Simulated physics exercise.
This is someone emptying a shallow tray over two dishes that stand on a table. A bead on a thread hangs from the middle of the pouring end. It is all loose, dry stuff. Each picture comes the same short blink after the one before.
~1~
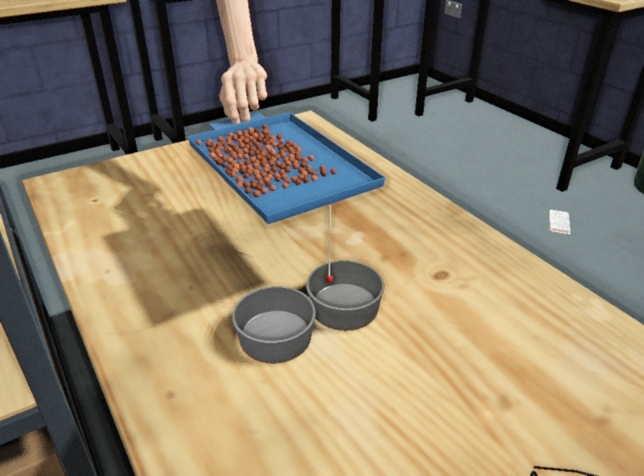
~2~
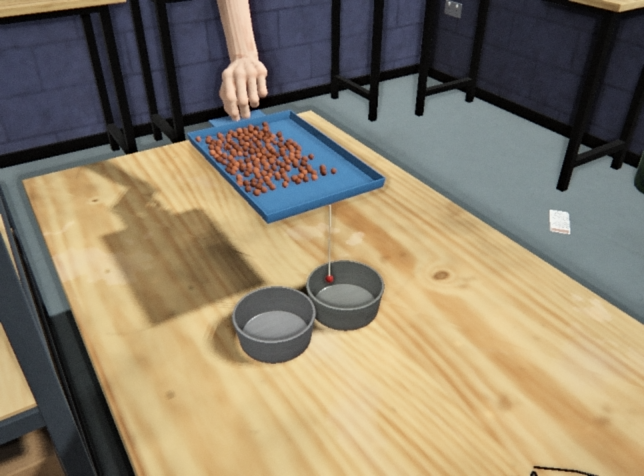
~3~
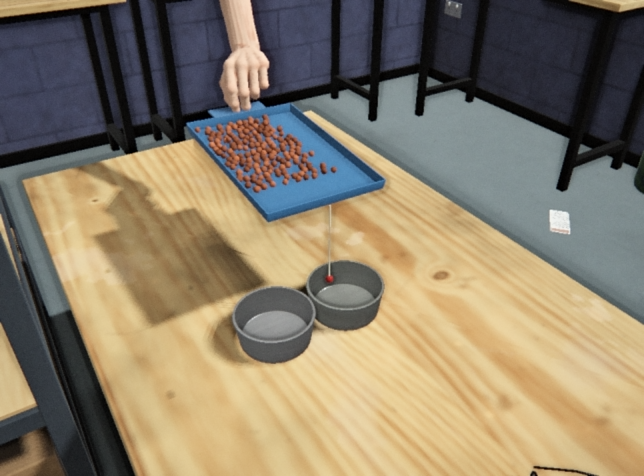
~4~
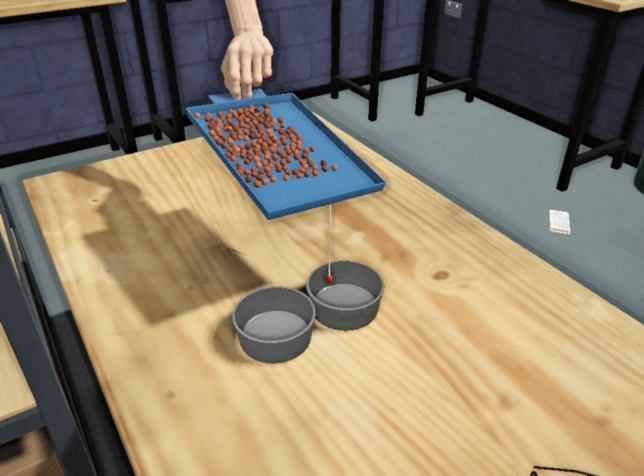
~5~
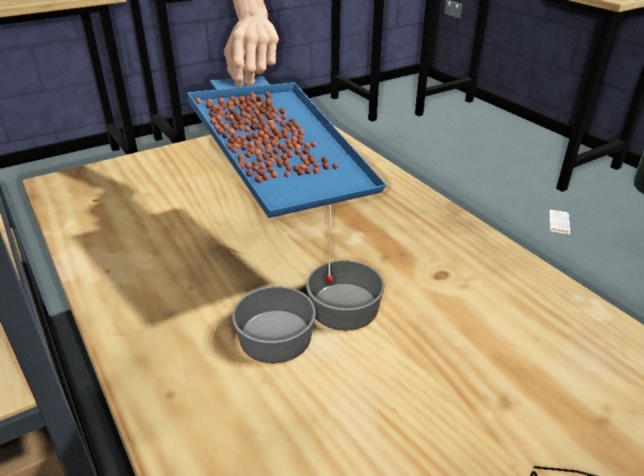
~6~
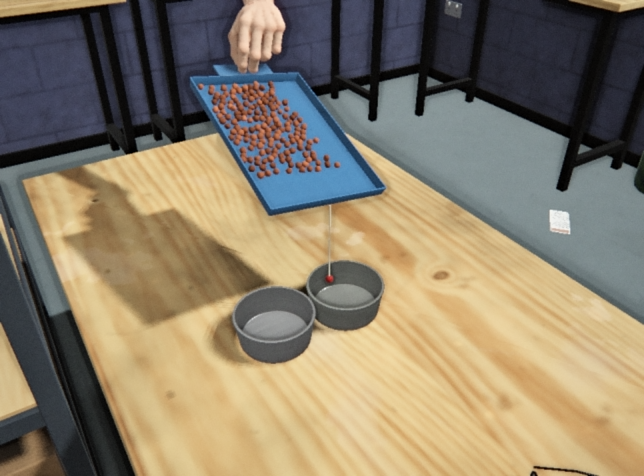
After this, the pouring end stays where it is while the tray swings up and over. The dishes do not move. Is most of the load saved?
Caught overall: Less than half.
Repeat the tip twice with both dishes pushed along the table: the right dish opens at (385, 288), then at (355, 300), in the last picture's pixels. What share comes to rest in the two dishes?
Roughly 80 per cent, and 40 per cent.
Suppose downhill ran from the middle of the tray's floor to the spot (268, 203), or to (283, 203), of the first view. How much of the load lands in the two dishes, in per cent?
Roughly 70 per cent, and 70 per cent.
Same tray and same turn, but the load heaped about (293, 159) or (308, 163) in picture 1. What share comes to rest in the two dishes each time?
First some 50, then 40 per cent.
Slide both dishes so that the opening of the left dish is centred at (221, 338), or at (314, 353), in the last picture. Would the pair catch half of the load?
First under half, then not half.
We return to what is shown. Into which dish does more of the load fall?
More ends in the right one.
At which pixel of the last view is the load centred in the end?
Roughly at (383, 309).
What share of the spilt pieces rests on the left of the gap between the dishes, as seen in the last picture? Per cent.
Some 0 per cent.
Soon, tray tipped steeply; most on the tray; a small part in the air.
A while on, tray tipped past a quarter turn; about two thirds on the tray; a small part in the right dish; about a third outside both; a stray few in the air.
Towards the end, tray tipped past a quarter turn; about a third in the right dish; about two thirds outside both.
Finally, tray tipped past a quarter turn; none in the left dish; about a third in the right dish; about two thirds outside both.
